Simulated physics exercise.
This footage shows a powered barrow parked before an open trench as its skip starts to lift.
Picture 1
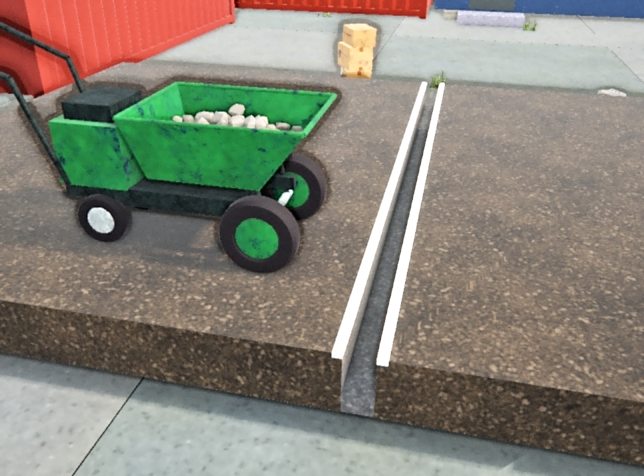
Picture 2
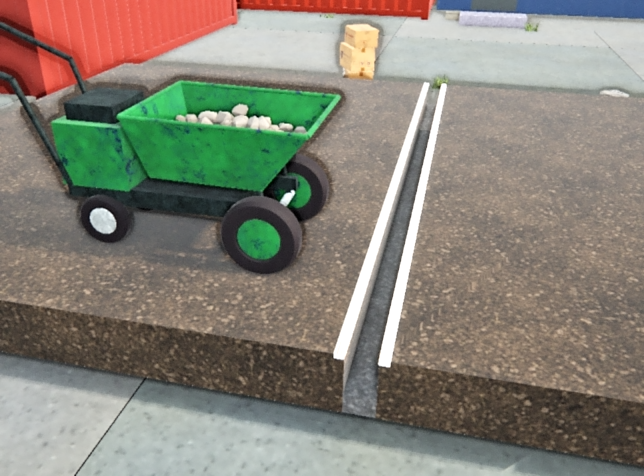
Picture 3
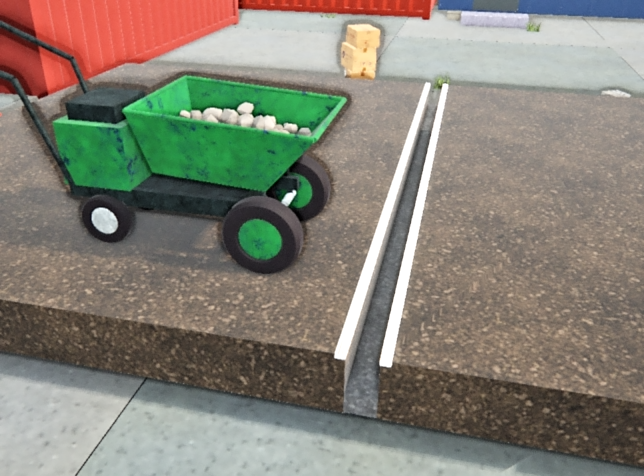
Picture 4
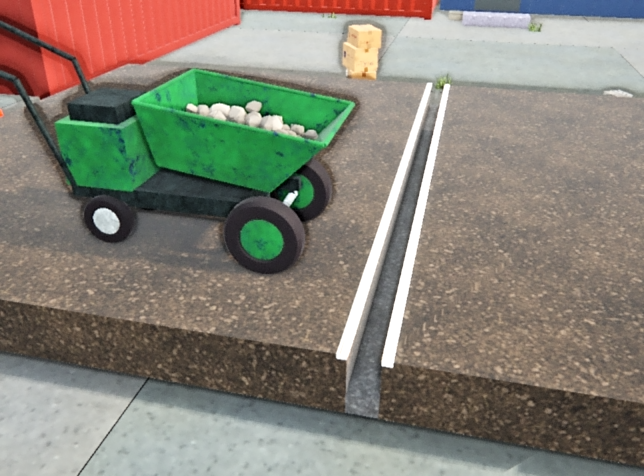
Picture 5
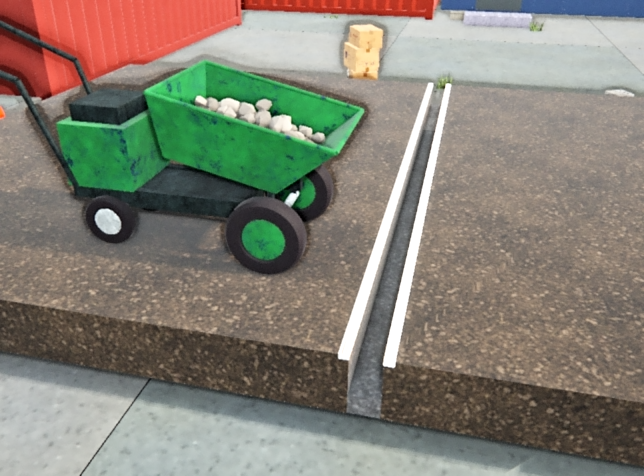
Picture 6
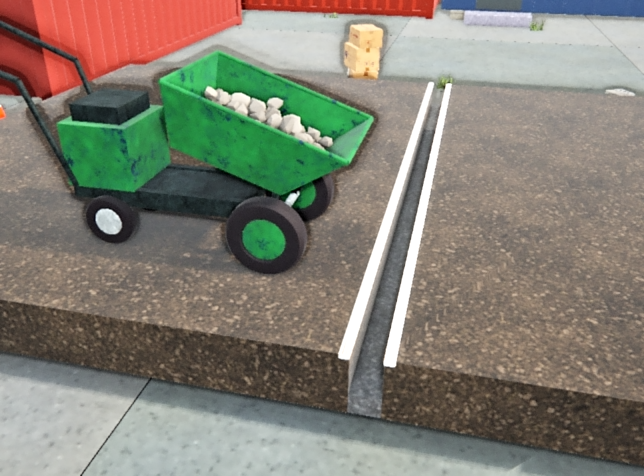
On a raised slab of dark, speckled ground, a green powered barrow loaded with pale broken stones stands to the left of a narrow, white-edged trench. Its skip sits level at first, then tilts slowly forward to the right, its back rising clear of the chassis while the wheels stay put.
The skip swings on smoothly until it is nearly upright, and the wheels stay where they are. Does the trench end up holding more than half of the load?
No, the greater part of the load will drop clear of the trench.
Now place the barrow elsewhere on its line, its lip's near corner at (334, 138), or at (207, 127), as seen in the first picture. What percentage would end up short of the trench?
Trial 1 around 0 %, trial 2 around 40 %.
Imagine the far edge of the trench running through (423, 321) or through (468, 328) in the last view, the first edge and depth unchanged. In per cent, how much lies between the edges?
Roughly 80 per cent, then roughly 100 per cent.
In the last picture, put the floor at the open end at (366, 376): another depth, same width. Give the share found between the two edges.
It works out to some 20 per cent.
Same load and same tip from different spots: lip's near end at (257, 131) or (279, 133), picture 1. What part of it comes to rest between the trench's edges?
The first gives close to 50 per cent and the second 50 per cent.
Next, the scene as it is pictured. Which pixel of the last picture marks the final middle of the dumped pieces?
Near (416, 258).
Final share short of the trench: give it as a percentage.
0 percent.
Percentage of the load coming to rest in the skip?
Around 35 in a hundred.
Soon, skip tipped steeply; all in the skip.
A while on, skip tipped right over; most in the skip; a small part in or heaped over the trench; a small part beyond it; a stray few falling.
Towards the end, skip tipped right over; about a third in the skip; about a quarter in or heaped over the trench; about a third beyond it.
Finally, skip tipped right over; about a third in the skip; about a quarter in or heaped over the trench; about a third beyond it.
